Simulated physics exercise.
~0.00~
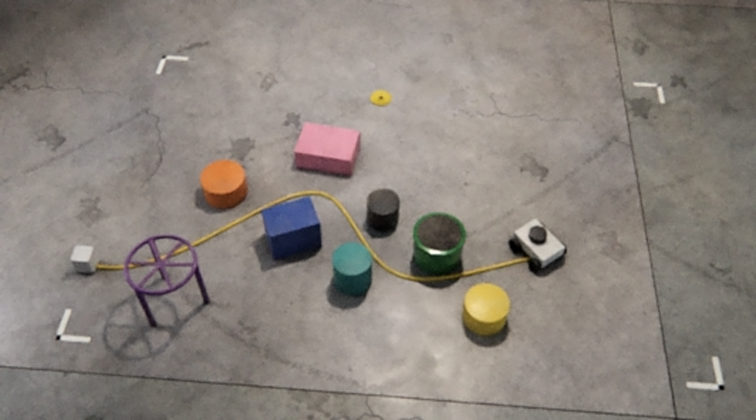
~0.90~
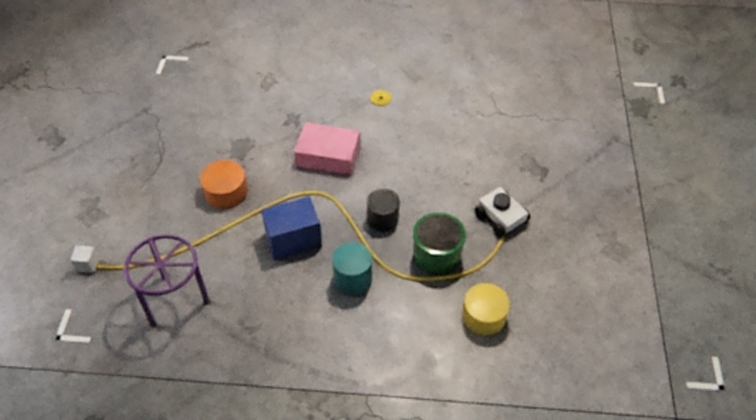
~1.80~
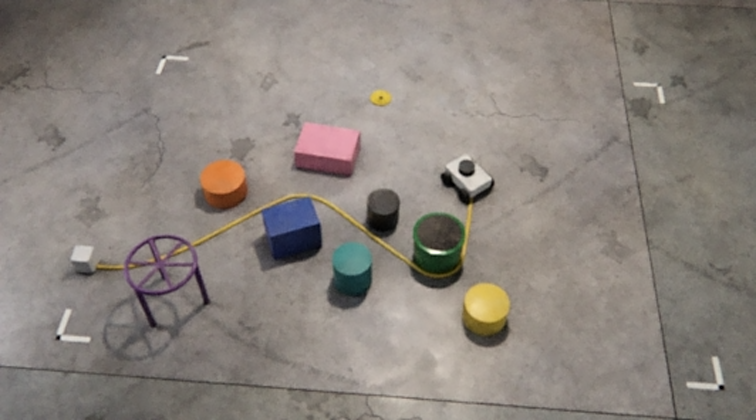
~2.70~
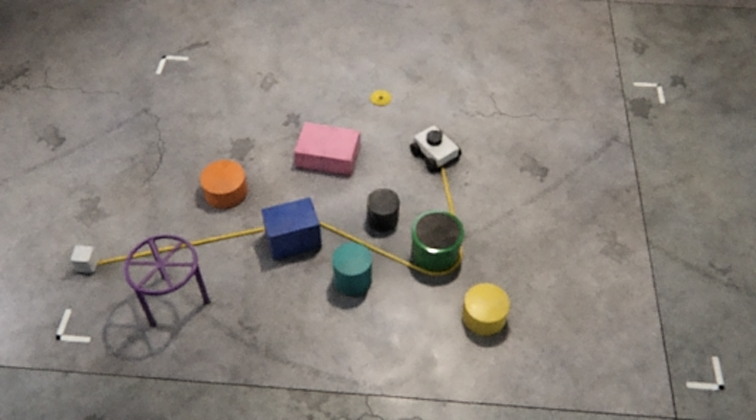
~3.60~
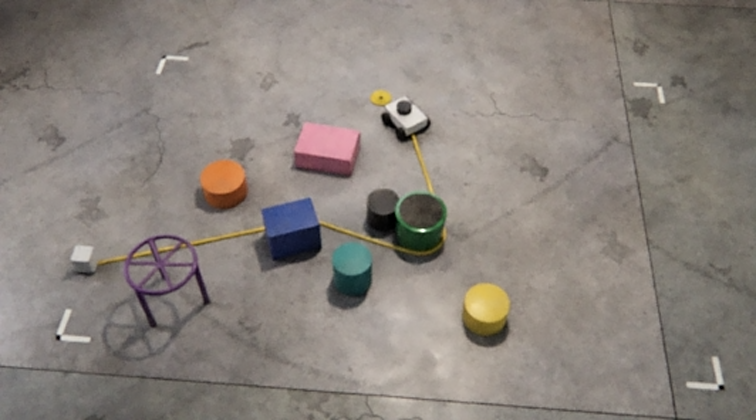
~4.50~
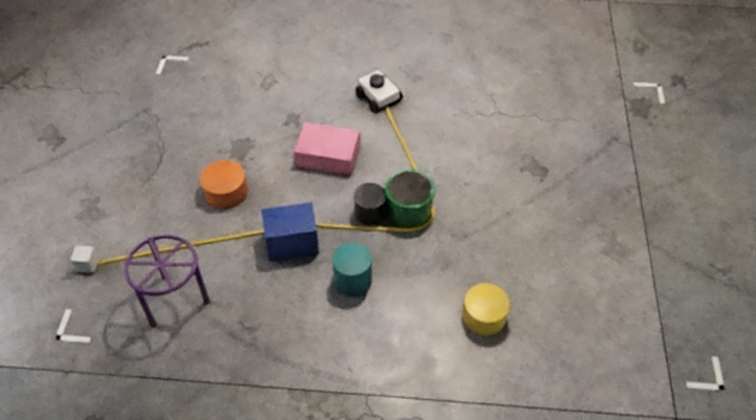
A small white cart rolls up and left, its yellow cord dragging the green pot against the black bin.
